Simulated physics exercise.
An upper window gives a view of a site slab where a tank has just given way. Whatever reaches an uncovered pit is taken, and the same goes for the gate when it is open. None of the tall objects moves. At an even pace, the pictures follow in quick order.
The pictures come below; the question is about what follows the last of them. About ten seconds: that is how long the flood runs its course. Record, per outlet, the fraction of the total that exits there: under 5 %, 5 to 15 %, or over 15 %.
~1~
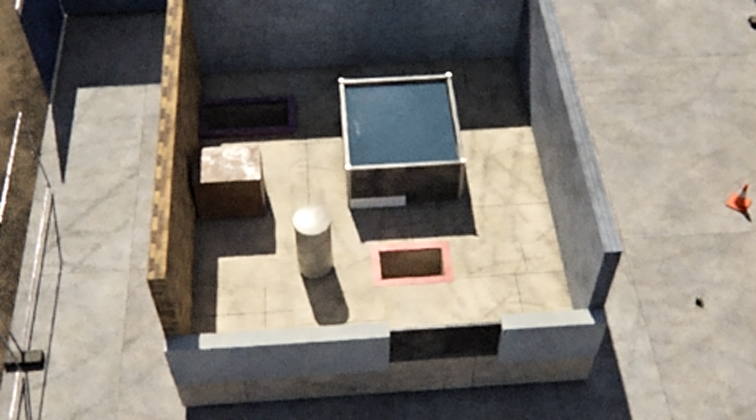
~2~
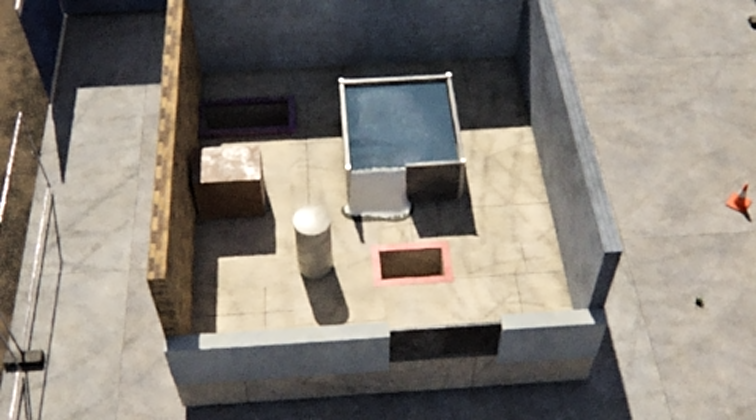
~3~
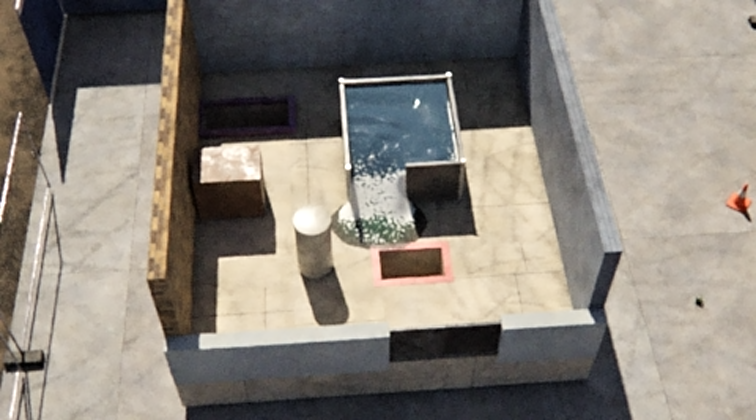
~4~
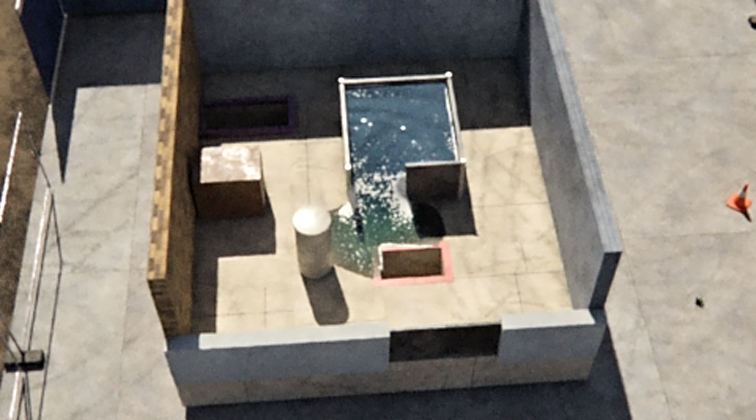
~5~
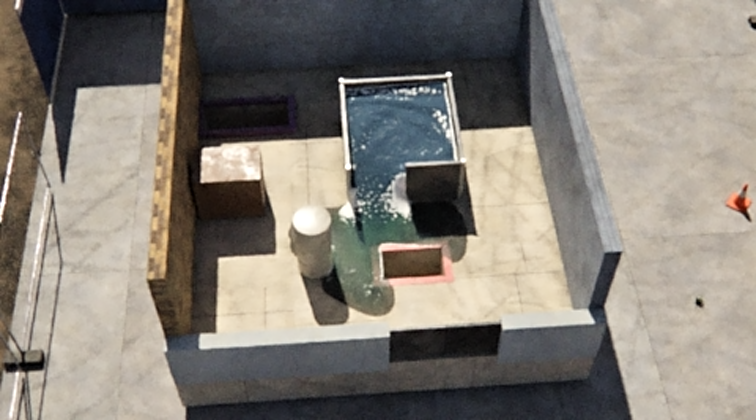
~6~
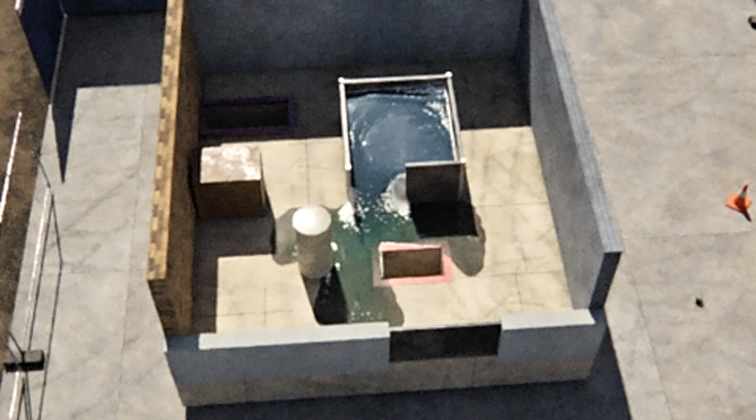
In the end the gate soaks up scarcely any - beneath five per cent; the purple pit soaks up scarcely any - beneath five per cent; the red pit soaks up a great deal - past fifteen per cent.
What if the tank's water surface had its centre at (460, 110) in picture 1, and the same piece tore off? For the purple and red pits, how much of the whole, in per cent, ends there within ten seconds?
The purple pit gets 0 per cent and the red pit 50 per cent.
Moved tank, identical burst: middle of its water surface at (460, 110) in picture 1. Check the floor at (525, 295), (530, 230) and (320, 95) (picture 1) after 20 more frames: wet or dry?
Taking them as they were asked, they come out soaked, soaked, bone dry.
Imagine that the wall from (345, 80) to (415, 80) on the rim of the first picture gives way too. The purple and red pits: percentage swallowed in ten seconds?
Per cent: Purple 30, red 6.
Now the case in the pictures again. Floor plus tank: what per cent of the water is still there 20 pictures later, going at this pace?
I'd put it near 74 %.
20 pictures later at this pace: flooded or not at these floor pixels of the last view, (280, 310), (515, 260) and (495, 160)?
Points in order - 1: Inundated; 2: Inundated; 3: Unwetted.
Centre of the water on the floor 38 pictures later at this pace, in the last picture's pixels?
Around pixel (361, 222).
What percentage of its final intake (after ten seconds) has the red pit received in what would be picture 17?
My estimate: Close to 45 per cent.
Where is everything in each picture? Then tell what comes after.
In the first frame, the open tank at (400, 124) is whole and still.
In the second frame, water pours out at (378, 188) and has run to (345, 209).
In the third frame, the front is at (401, 245), out from the gap at (378, 190).
In the fourth frame, water pours out at (378, 192) and has run to (373, 275).
In the fifth frame, the front is at (372, 311), out from the gap at (378, 192).
In the sixth frame, the front is at a hidden place, out from the gap at (378, 191).
A moment on, water covers 25 % of the floor; the gate 0 %, the purple pit 0 %, the red pit 11 %.
Next, water covers 35 % of the floor; the gate 0 %, the purple pit 0 %, the red pit 18 %.
Then, water covers 45 % of the floor; the gate 0 %, the purple pit 0 %, the red pit 26 %.
Later, water covers 75 % of the floor; the gate 0 %, the purple pit 0 %, the red pit 33 %.
In the end, water covers 95 % of the floor; the gate 0 %, the purple pit 0 %, the red pit 41 %.
